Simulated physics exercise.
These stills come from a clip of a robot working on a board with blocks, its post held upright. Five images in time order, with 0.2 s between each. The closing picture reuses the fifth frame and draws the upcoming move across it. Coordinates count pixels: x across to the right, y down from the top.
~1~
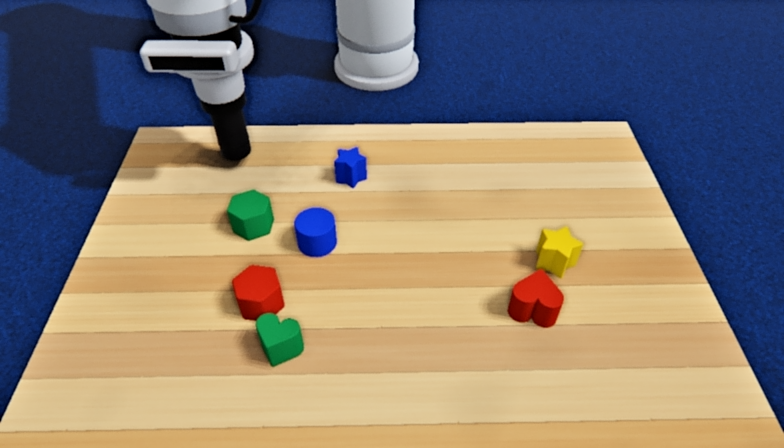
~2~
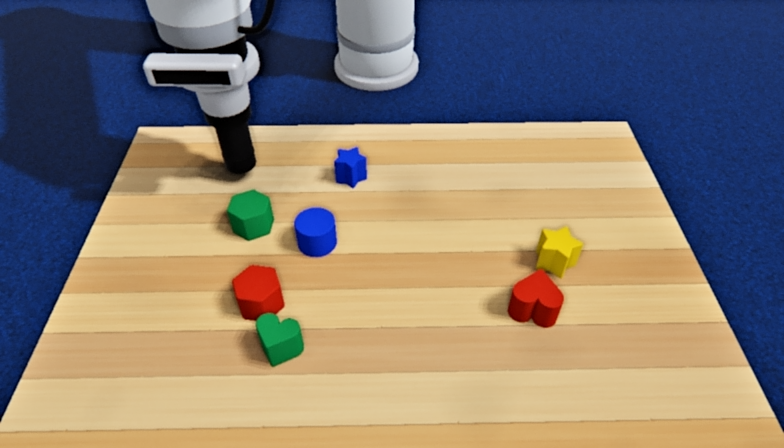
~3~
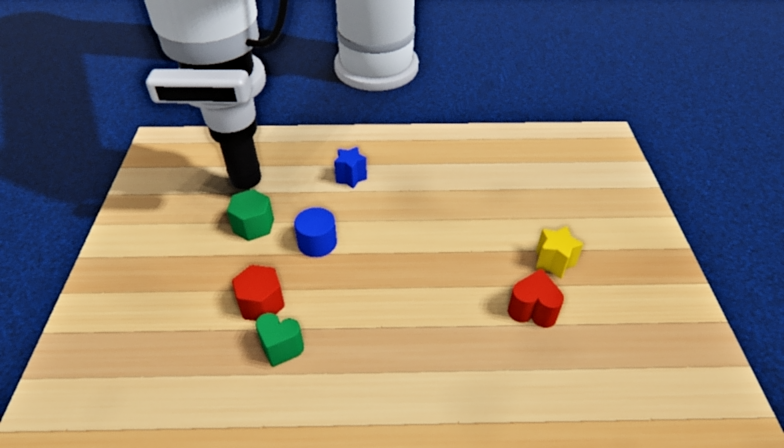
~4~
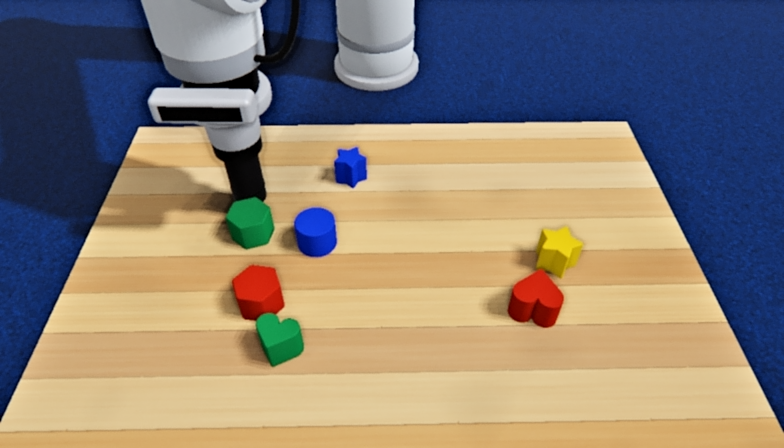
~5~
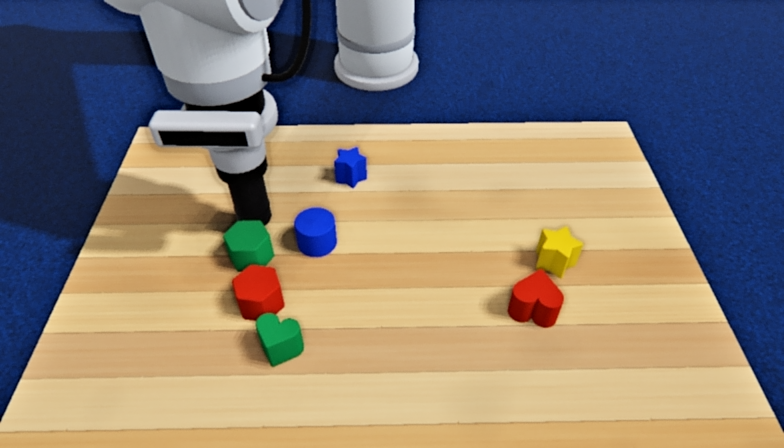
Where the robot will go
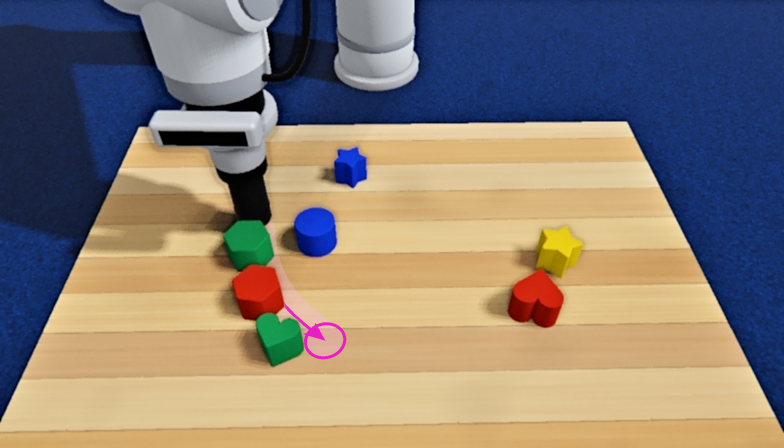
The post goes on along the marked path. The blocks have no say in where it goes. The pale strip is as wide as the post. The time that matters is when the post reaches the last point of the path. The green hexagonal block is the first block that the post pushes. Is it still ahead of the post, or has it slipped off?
Final position: To the side or behind.
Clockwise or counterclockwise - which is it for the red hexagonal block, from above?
Short answer: Counterclockwise.
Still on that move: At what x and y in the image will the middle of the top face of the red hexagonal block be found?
It sits at (253, 319).
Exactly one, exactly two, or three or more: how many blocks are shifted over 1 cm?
The answer is three or more blocks, counting only moves over 1 cm.
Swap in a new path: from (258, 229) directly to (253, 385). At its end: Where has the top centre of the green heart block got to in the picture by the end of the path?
Its top middle is near (313, 364).
The drawn path runs from (258, 229) over (263, 268) and (286, 306) to (325, 340).
The first path, step by step. One third of the way, post at (261, 258); green hexagonal block at (233, 274), turned 30° clockwise; red hexagonal block at (254, 303), turned 40° anticlockwise; green heart block at (279, 332).
Two thirds of the way, post at (283, 296); green hexagonal block at (226, 284), turned 55° clockwise; red hexagonal block at (252, 315), turned 45° anticlockwise; green heart block at (284, 341), turned 20° anticlockwise.
At the end, post at (324, 330); green hexagonal block at (226, 284), turned 55° clockwise; red hexagonal block at (253, 319), turned 30° anticlockwise; green heart block at (284, 345), turned 35° anticlockwise; blue round block not moved.
